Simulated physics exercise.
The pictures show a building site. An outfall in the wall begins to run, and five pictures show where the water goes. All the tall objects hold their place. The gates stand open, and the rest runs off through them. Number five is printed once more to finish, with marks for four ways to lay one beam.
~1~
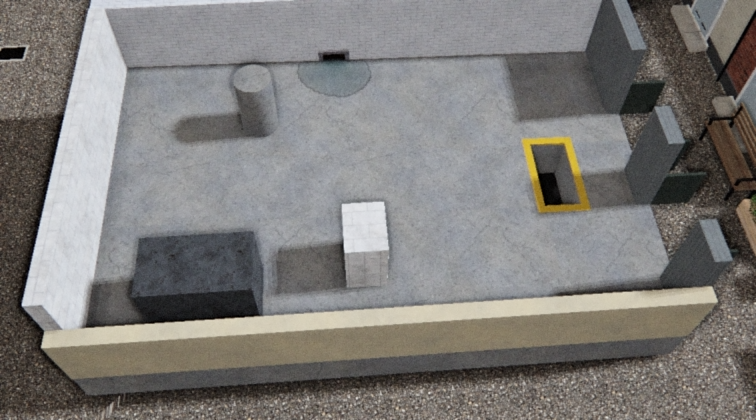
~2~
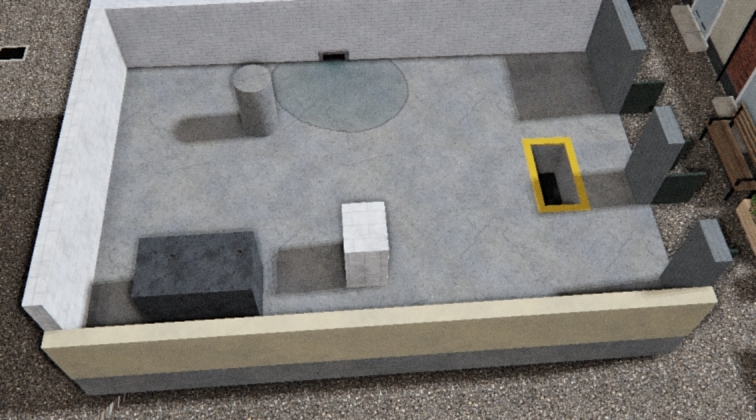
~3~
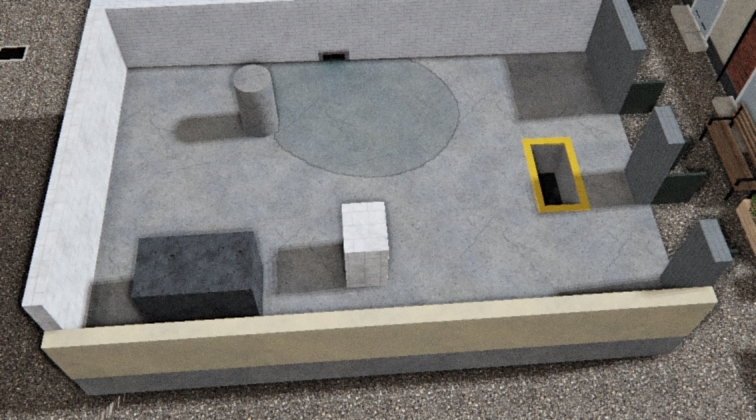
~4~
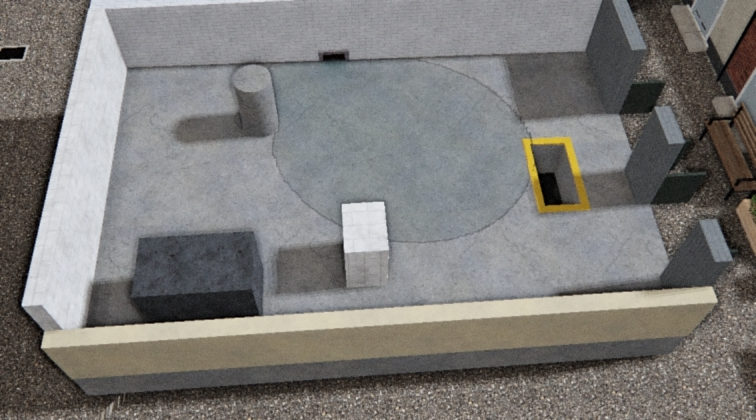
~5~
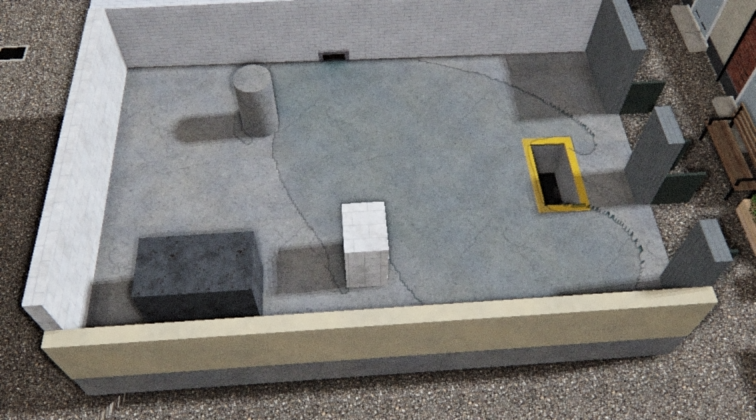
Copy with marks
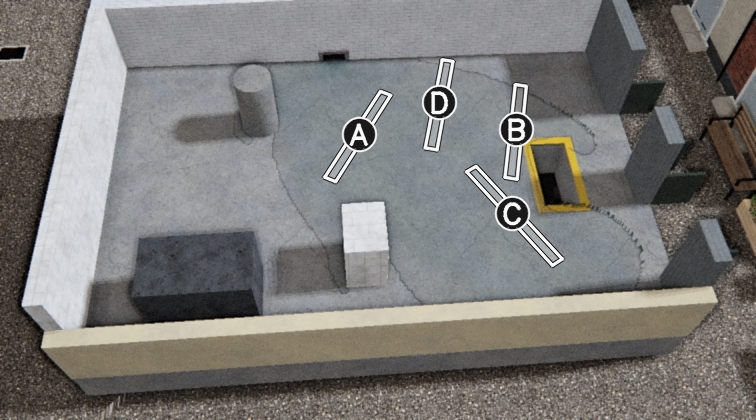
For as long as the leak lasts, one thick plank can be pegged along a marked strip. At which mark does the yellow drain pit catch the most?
Position C.
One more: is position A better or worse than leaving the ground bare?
Position A is worse.
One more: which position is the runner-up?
The answer is A.
On the marked copy, A from (330, 179) to (385, 93); B from (511, 178) to (520, 85); C from (471, 169) to (557, 262); D from (431, 148) to (447, 60).
With A, about 17 % of the stream runs into the yellow drain pit, about 83 % out by the gates.
With B, about 5 % of the stream runs into the yellow drain pit, about 94 % out by the gates.
With C, about 28 % of the stream runs into the yellow drain pit, about 72 % out by the gates.
With D, about 7 % of the stream runs into the yellow drain pit, about 93 % out by the gates.
